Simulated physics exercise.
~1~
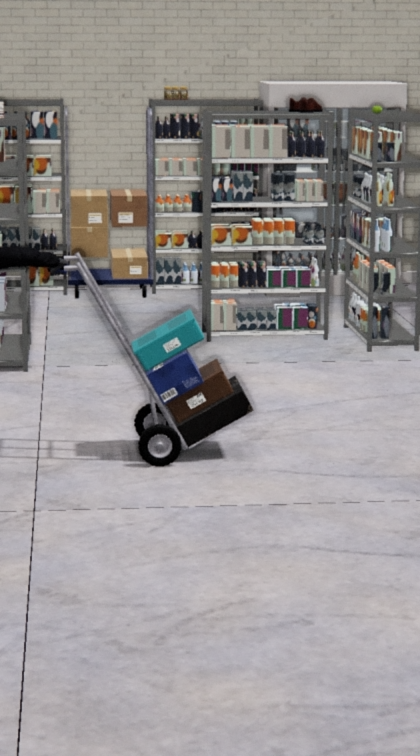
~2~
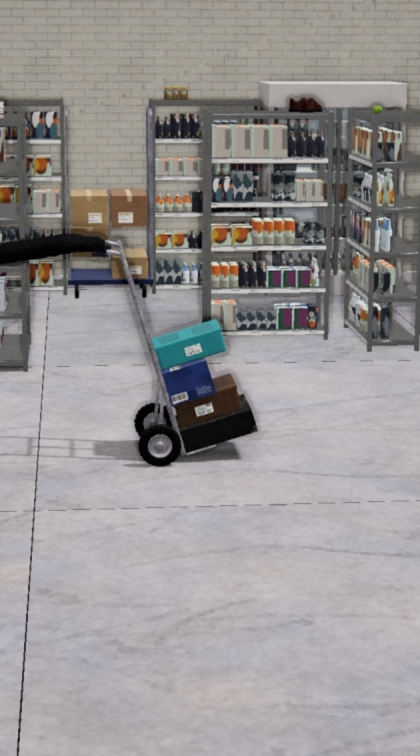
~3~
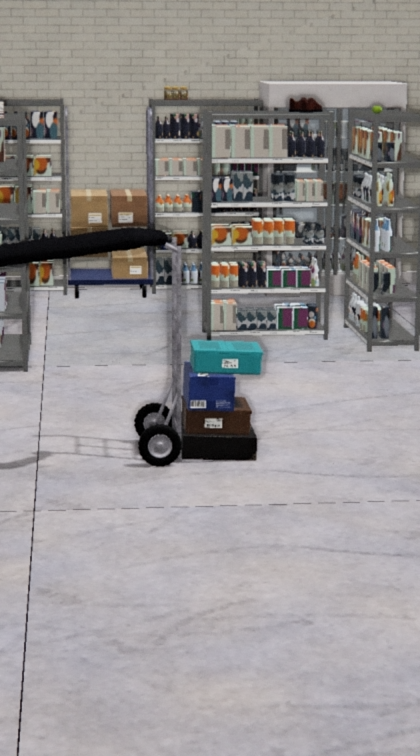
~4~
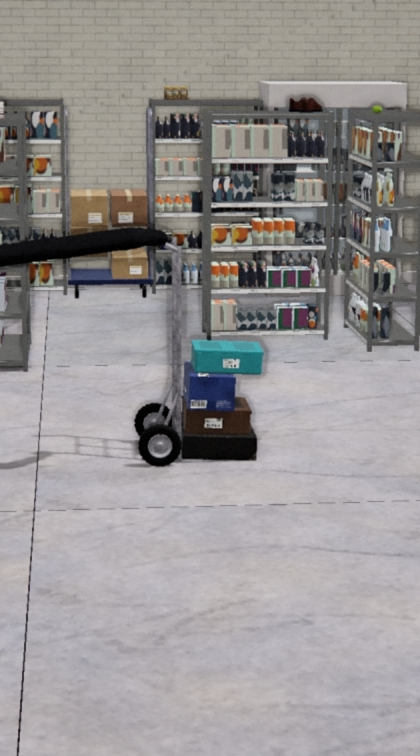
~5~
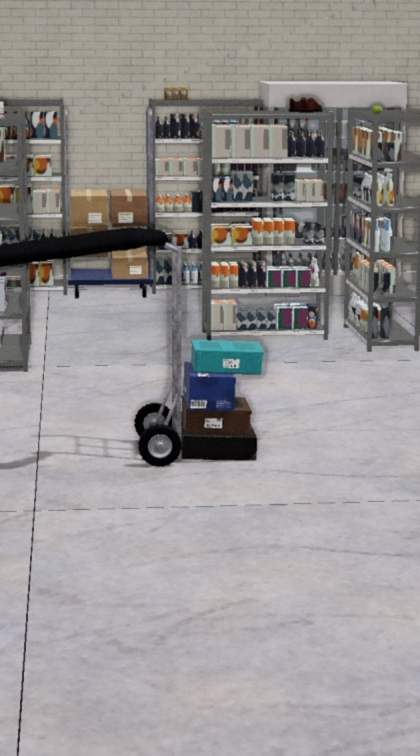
A hand truck carrying four stacked boxes is tipped upright by a black arm and stands still.
